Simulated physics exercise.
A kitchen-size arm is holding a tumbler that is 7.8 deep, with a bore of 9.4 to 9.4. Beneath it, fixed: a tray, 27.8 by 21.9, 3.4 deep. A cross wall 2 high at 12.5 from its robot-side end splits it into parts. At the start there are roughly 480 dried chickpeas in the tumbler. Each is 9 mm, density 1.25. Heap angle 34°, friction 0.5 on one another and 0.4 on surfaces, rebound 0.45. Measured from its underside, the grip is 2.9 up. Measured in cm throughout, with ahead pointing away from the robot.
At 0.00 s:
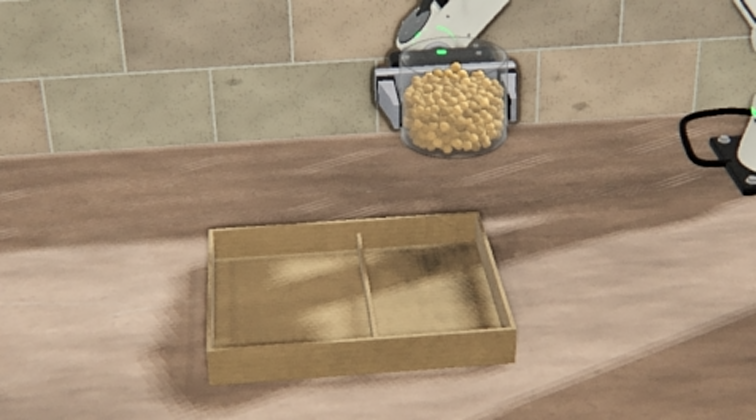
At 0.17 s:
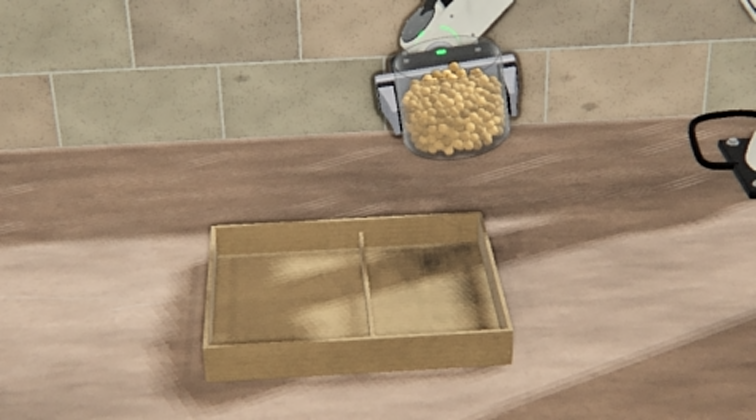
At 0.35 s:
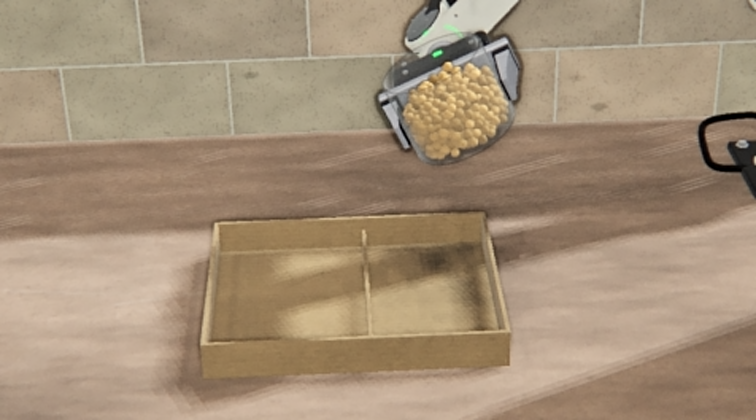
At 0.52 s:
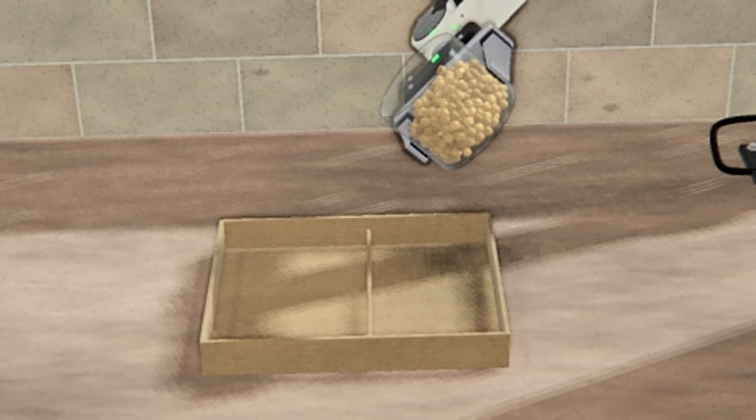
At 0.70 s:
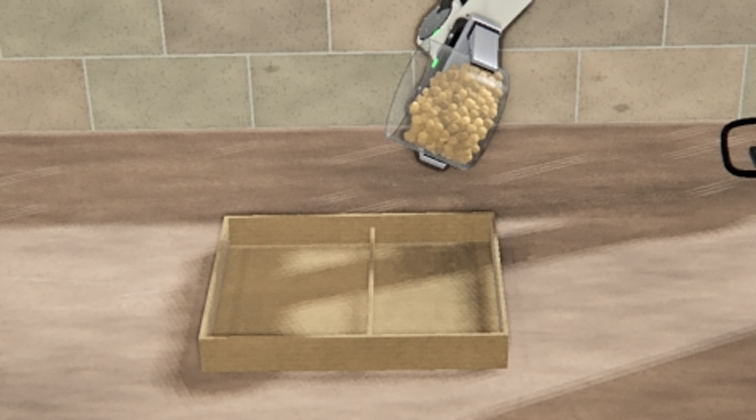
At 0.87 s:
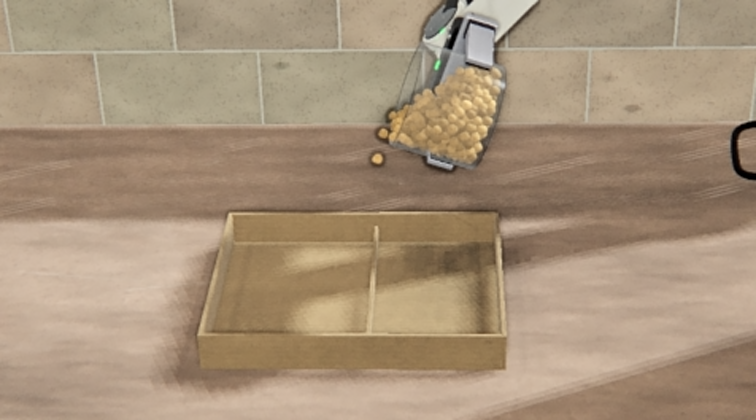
A clear tumbler of chickpeas tilts above a divided tray as a few tumble out.
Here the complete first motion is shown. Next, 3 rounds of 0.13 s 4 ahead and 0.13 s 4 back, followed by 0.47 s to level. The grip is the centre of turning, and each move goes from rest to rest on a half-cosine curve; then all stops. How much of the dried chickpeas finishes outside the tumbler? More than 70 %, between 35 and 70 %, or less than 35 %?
Between 35 and 70 %.
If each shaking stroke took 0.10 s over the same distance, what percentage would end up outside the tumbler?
Then about 65 per cent.
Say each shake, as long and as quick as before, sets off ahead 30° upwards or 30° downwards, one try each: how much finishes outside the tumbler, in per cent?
You'd get some 65 per cent with the first setting and some 30 per cent with the second.
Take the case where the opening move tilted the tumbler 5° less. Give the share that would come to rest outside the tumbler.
I'd put it close to 40 per cent.
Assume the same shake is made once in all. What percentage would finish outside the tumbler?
I'd expect close to 25 per cent then.
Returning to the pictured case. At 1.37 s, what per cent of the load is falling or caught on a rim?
14 %.
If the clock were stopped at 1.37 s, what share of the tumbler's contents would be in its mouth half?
I'd guess about 60 percent of it.
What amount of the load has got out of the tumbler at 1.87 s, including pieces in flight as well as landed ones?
Share out so far: Near 55 %.
By 1.37 s, tilted 71° forward, highest piece 22 above the table; 295 in the tumbler, 99 in the far-side part, 15 in the robot-side part, 1 on the table or floor, 68 in flight or on a rim.
By 1.87 s, tilted 39° forward, highest piece 23 above the table; 215 in the far-side part, 211 in the tumbler, 49 in the robot-side part, 2 on the table or floor, 1 in flight or on a rim.
By 2.32 s, level, highest piece 24 above the table; 216 in the far-side part, 211 in the tumbler, 49 in the robot-side part, 2 on the table or floor.
By 3.37 s, level, highest piece 24 above the table; 216 in the far-side part, 211 in the tumbler, 49 in the robot-side part, 2 on the table or floor.
Final count, 216 in the far-side part, 211 in the tumbler, 49 in the robot-side part, 2 on the table or floor. That is 56 % outside the tumbler.
